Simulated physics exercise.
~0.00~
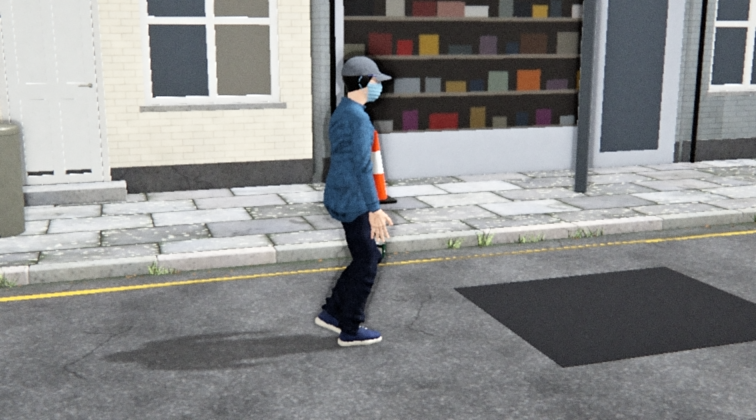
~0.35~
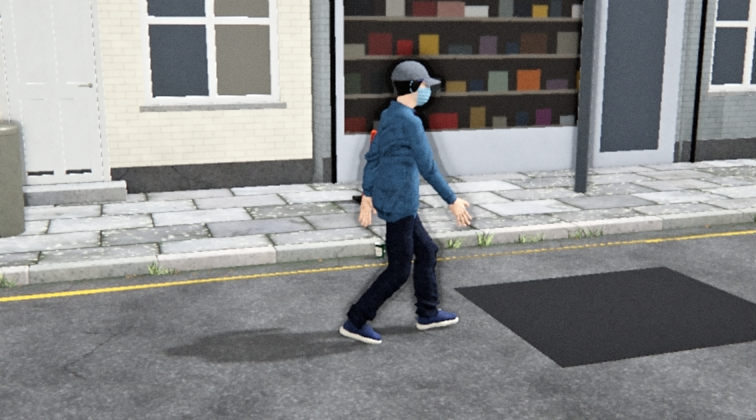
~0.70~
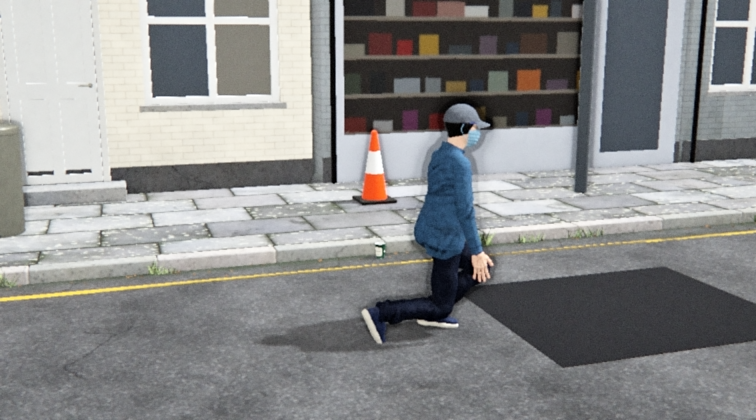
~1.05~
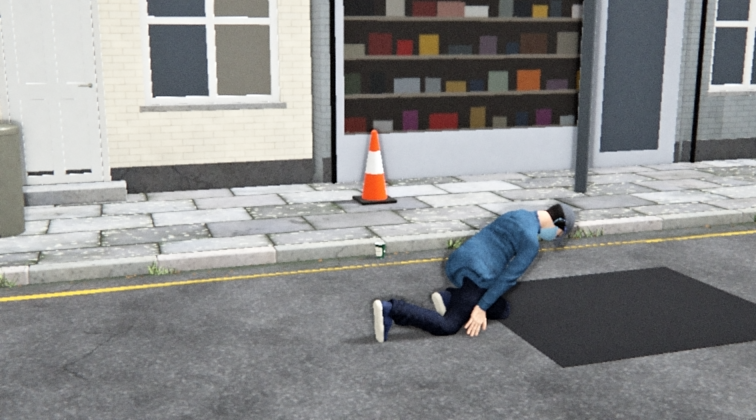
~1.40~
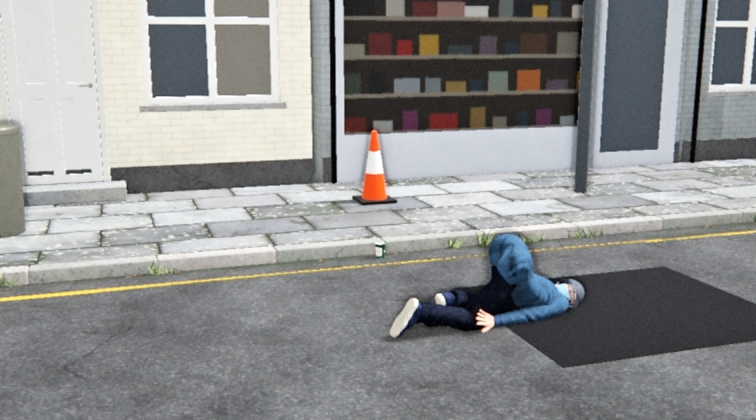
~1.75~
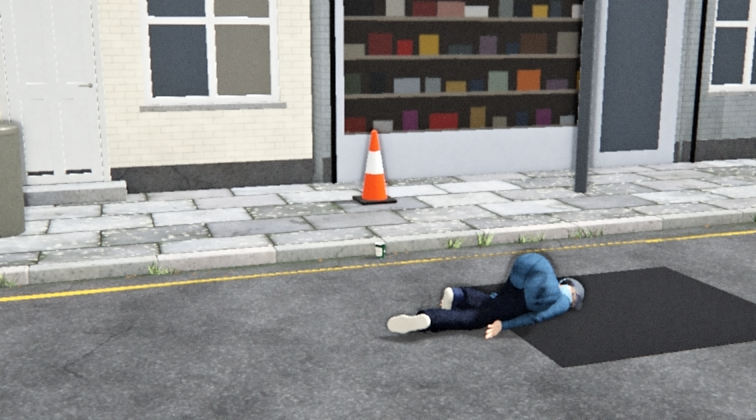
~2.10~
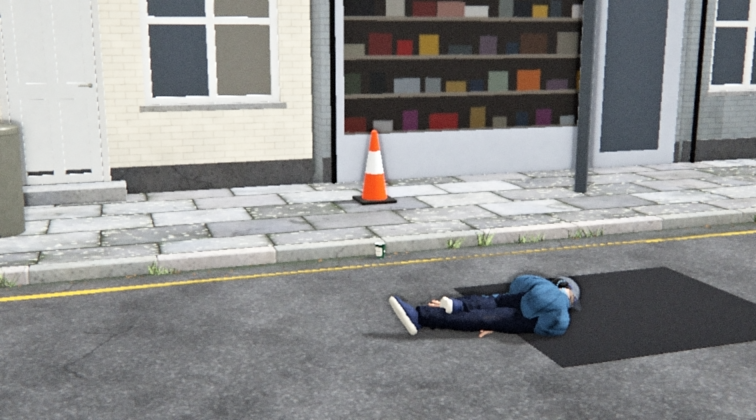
To begin with, a person in a blue jacket, grey cap and face mask walks right along a grey road, passing an orange and white cone on the pavement near shop shelves. After another stride, with the arms apart, the person's knees bend and the body sinks towards the ground beside a black mat. The torso pitches forward, the head drops and the arms hang down. The head and shoulders come down on the mat, with the back still humped. Finally the body flattens and lies with head, chest and hips past the mat's near edge, legs stretched left.
